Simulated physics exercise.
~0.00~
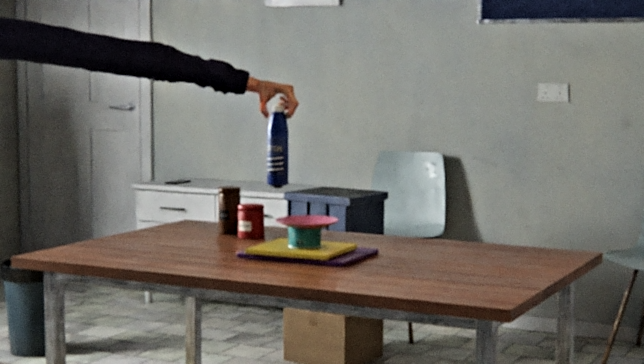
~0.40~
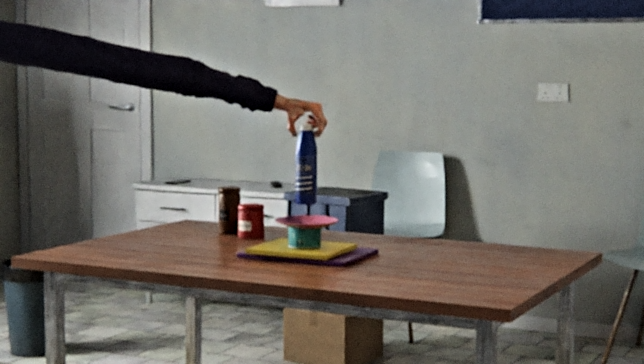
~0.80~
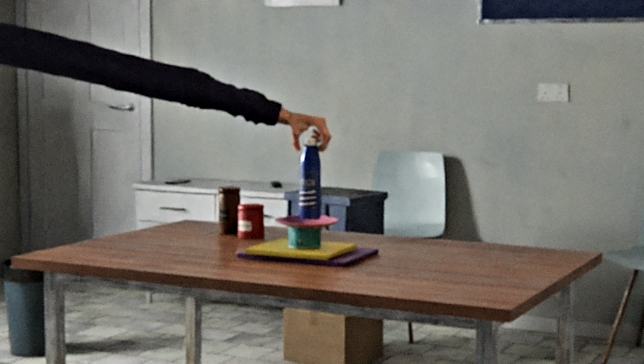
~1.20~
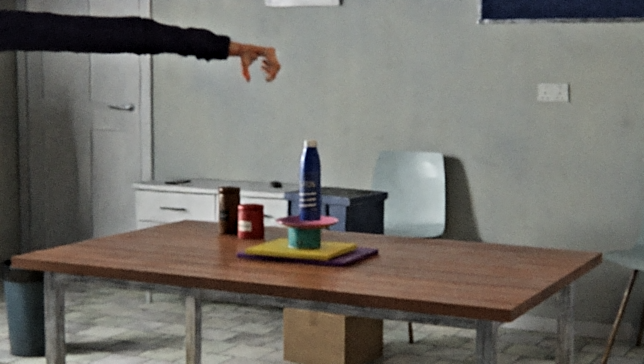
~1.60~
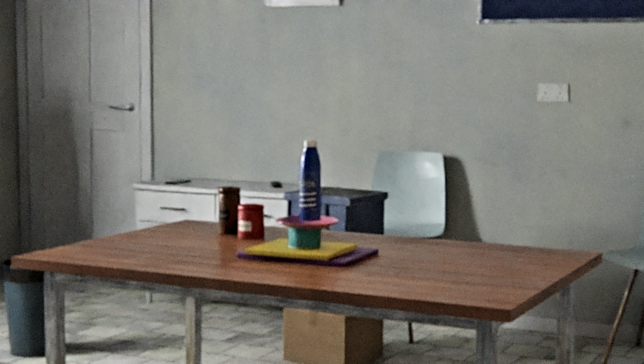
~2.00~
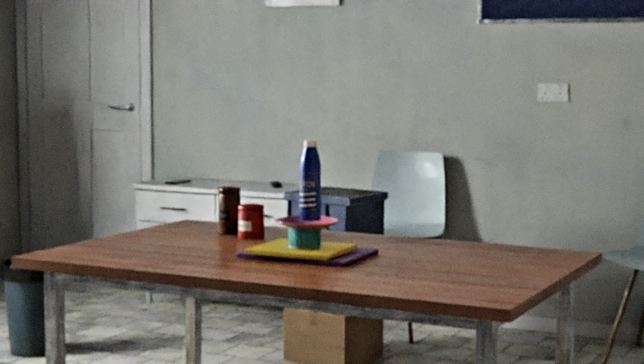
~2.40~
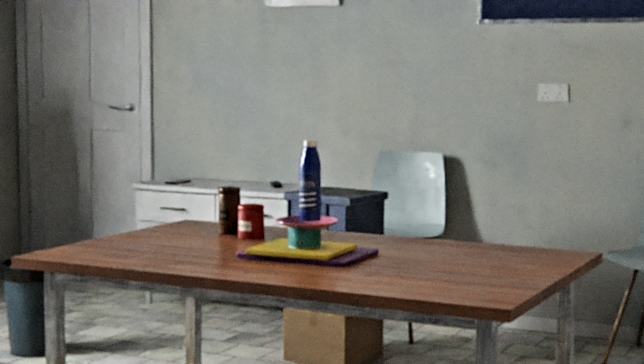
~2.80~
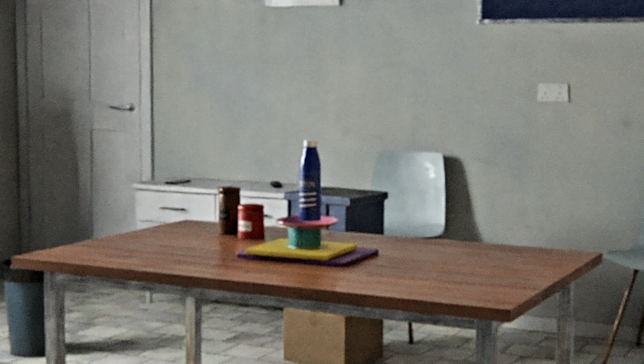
At the start, an arm in a dark sleeve reaches in from the left, holding a blue bottle upright above a wooden table. Below it sits a small pile with a pink plate on a turquoise tub, resting on yellow and purple trays, beside a red jar and a dark brown container. The hand moves the bottle right and down, then lowers it onto the pink plate. It lets go, draws back to the left and leaves the view. The bottle stays upright on top, and the pile remains standing.
